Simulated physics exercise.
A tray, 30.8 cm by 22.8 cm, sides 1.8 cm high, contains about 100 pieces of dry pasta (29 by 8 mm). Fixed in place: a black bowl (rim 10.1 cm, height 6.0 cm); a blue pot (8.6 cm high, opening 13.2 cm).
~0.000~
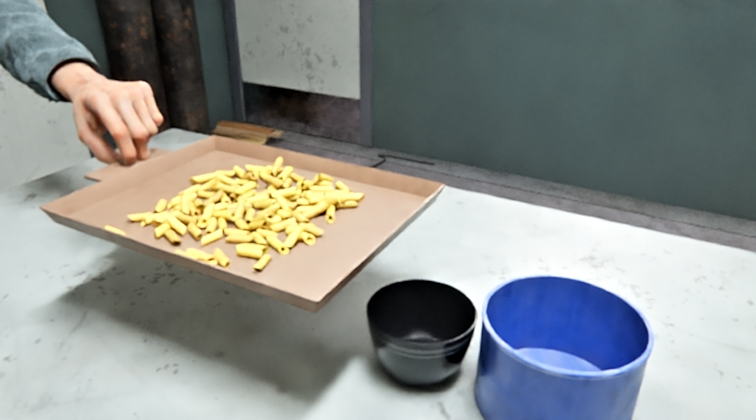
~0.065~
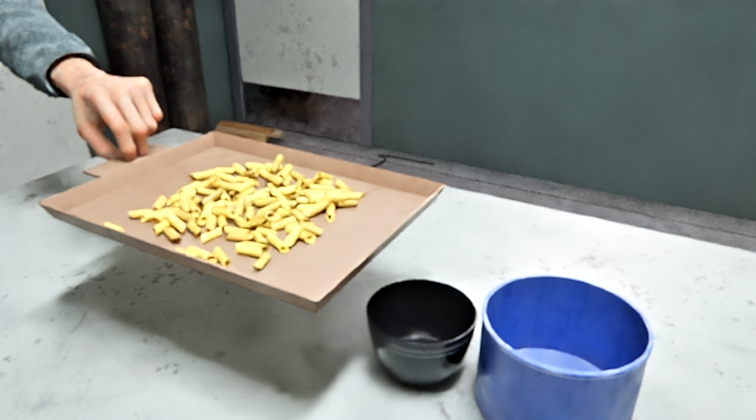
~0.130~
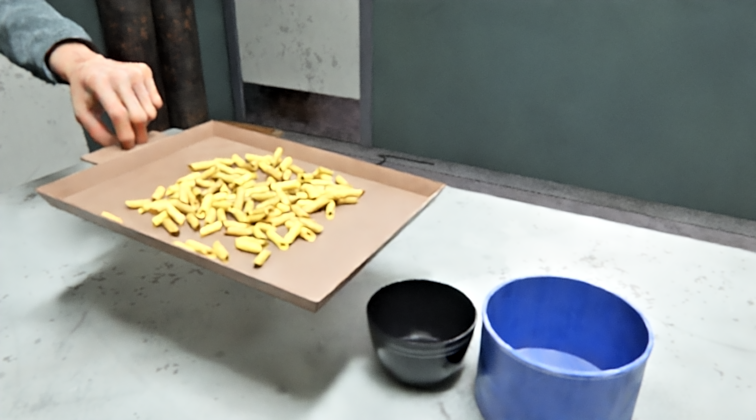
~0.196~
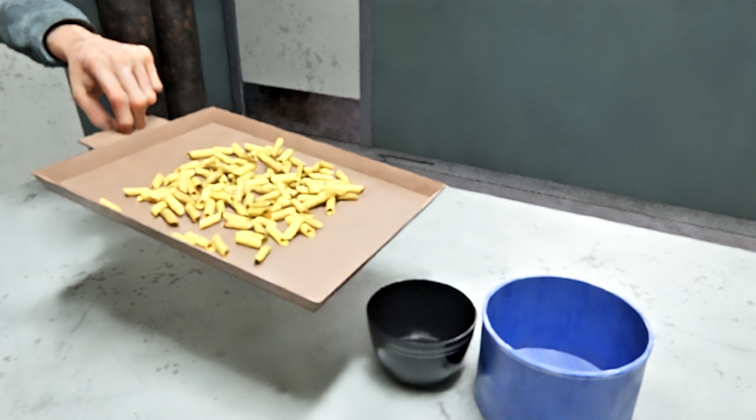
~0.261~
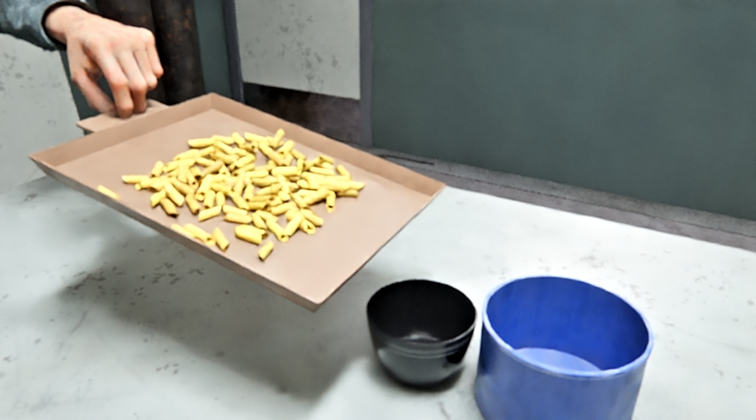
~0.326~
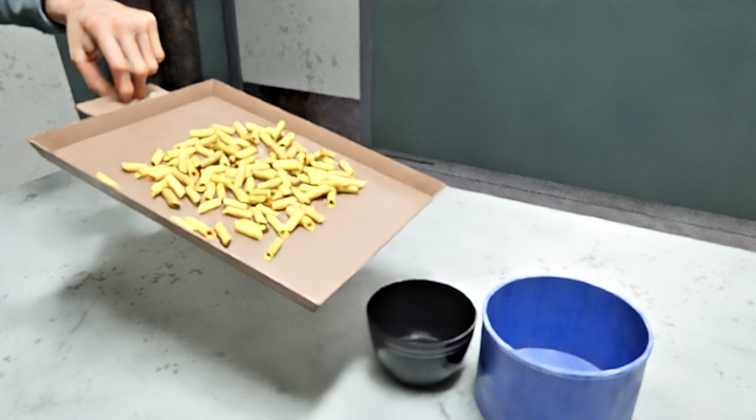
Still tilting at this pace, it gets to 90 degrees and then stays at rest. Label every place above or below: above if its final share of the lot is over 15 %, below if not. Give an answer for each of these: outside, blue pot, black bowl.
Outside everything: Above, blue pot: Below, black bowl: Above.
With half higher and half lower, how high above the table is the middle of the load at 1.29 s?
14 centimetres, roughly.
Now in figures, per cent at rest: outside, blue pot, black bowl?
Outside 55; blue pot 0; black bowl 45.
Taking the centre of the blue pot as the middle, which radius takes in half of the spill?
Some 16 centimetres.
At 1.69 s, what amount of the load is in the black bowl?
At that point, some 35 in a hundred have made it.
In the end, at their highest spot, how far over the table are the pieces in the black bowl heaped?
Around 3.5 centimetres above the table.
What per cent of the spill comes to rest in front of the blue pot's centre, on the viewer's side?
I'd say roughly 60 in a hundred.
Then, at 0.85 s, tilt 39 degrees; tray 100 %; middle of all pieces near (347, 203).
After 1.29 s, tilt 61 degrees; outside 10 %, black bowl 10 %, tray 80 %; middle of all pieces near (379, 239).
After 1.69 s, tilt 81 degrees; outside 20 %, black bowl 35 %, tray 25 %, in the air 20 %; middle of all pieces near (411, 305).
After 2.07 s, tilt 90 degrees; outside 55 %, black bowl 45 %; middle of all pieces near (431, 363).
At rest (3.3 s), blue pot 0 %, outside 55 %, black bowl 45 %, tray 0 %.
